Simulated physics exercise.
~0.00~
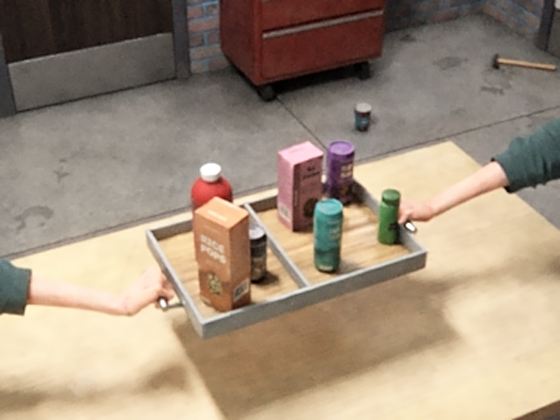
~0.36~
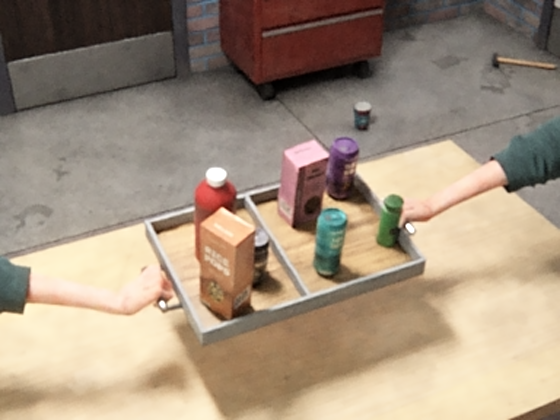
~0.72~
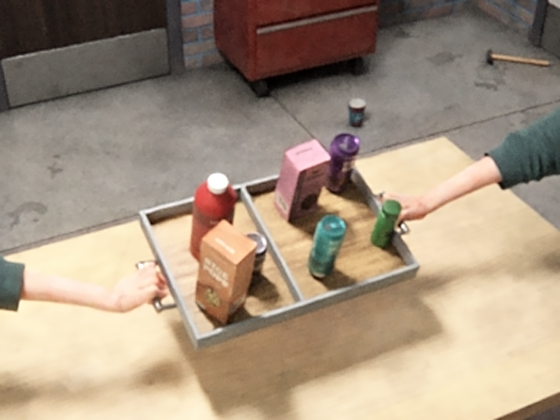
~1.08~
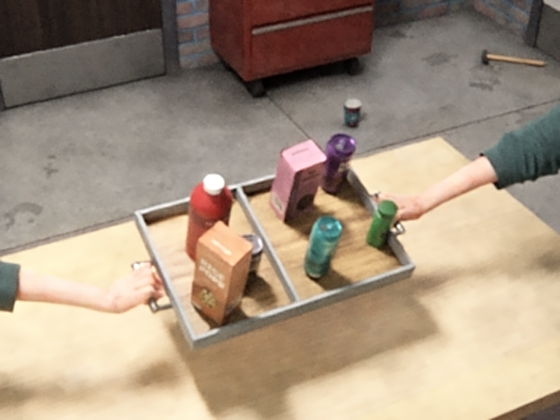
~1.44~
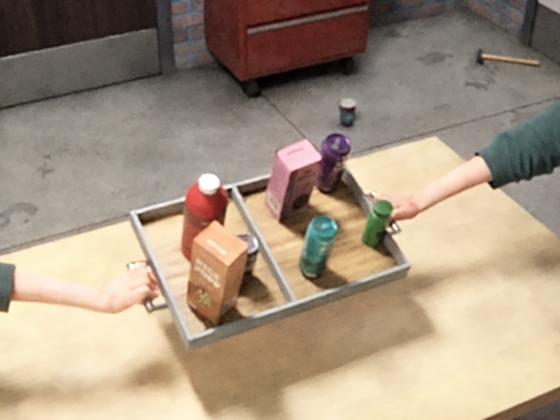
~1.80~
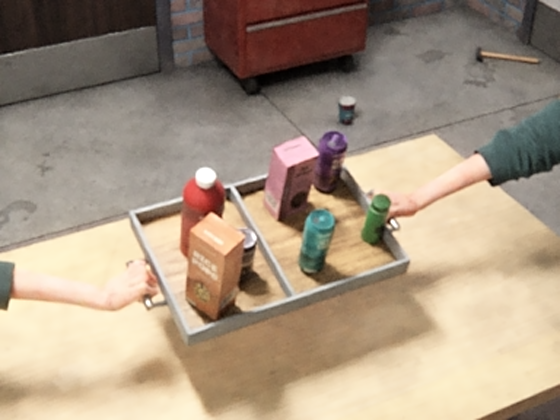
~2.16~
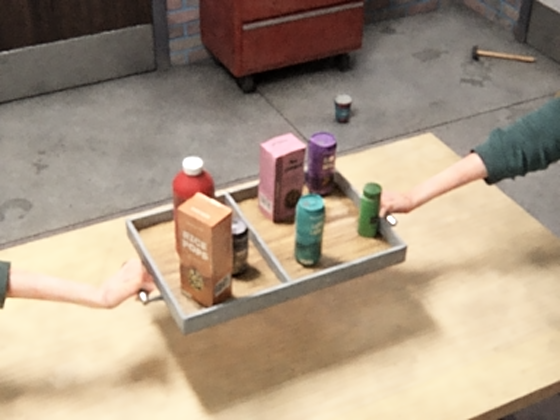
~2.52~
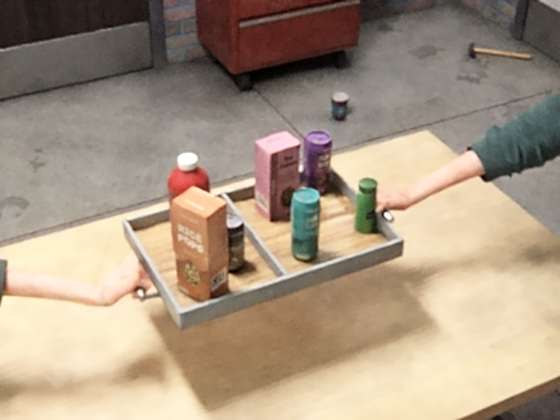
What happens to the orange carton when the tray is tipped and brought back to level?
The orange carton leans with the tray but stays where it was, and it is still standing in the near left part once the tray is level again.
